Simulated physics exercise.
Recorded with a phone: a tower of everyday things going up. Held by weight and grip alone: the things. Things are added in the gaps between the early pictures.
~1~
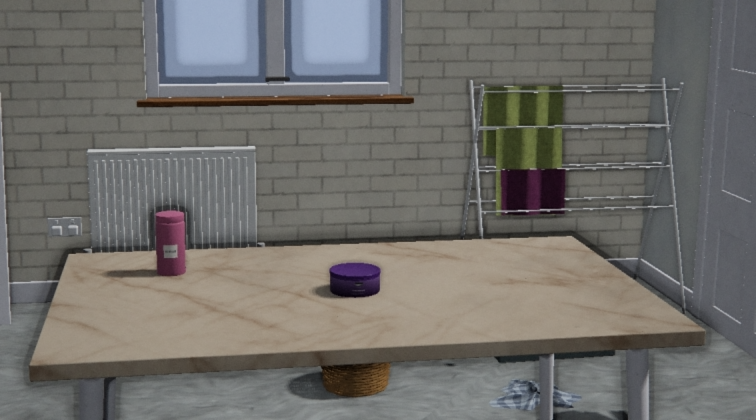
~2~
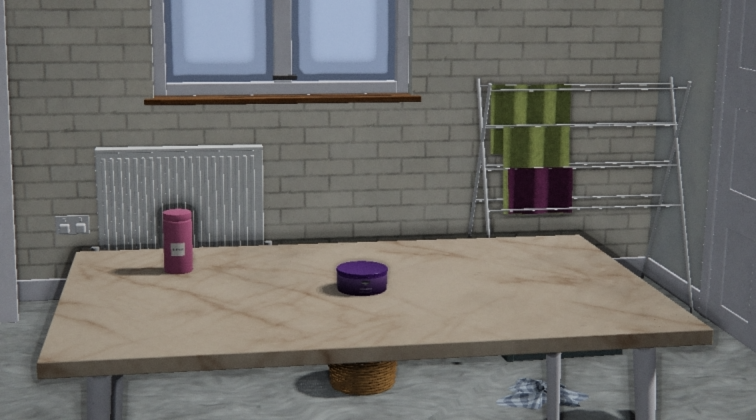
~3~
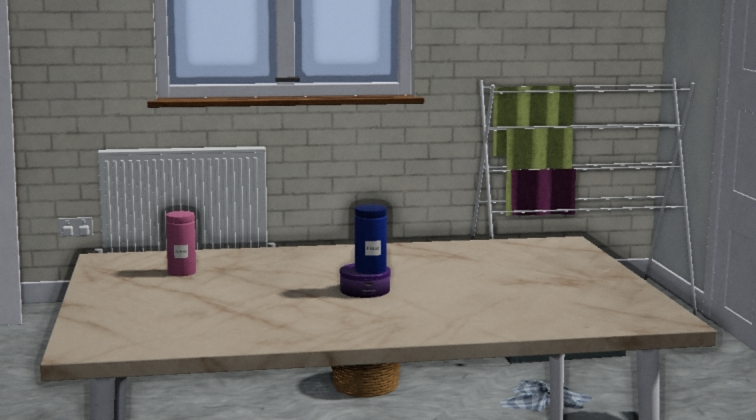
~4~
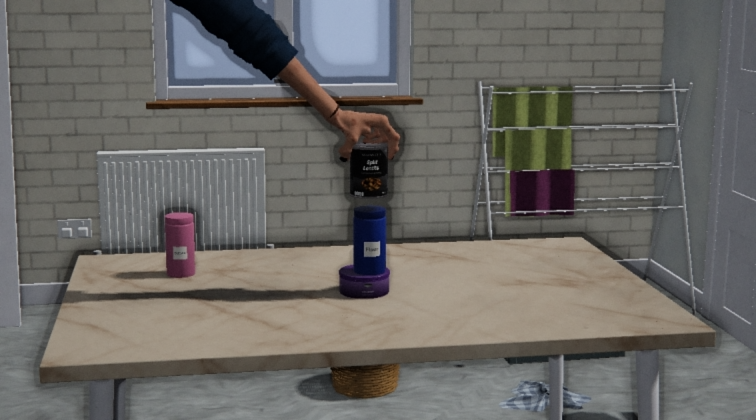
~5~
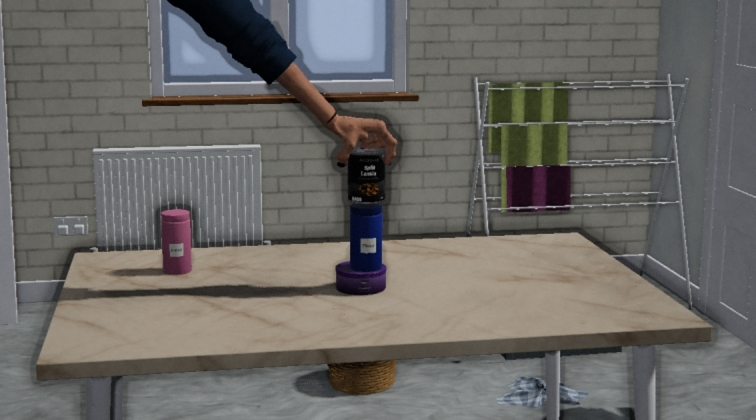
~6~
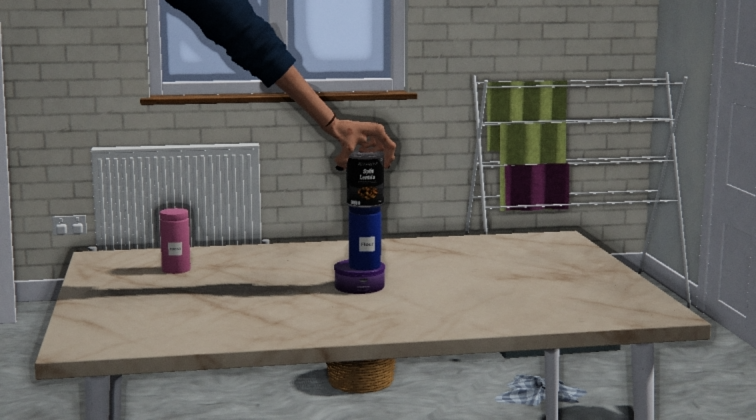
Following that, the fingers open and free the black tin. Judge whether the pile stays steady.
Judgement: The pile stays steady.
Then, 0.20 s later than the last frame, all is still.
Then, 0.50 s later than the last frame, black tin resting near (365, 179).
When it is over, all 4 as before. End places, in pixels of the last picture, black tin near (365, 179). The pile keeps its balance.
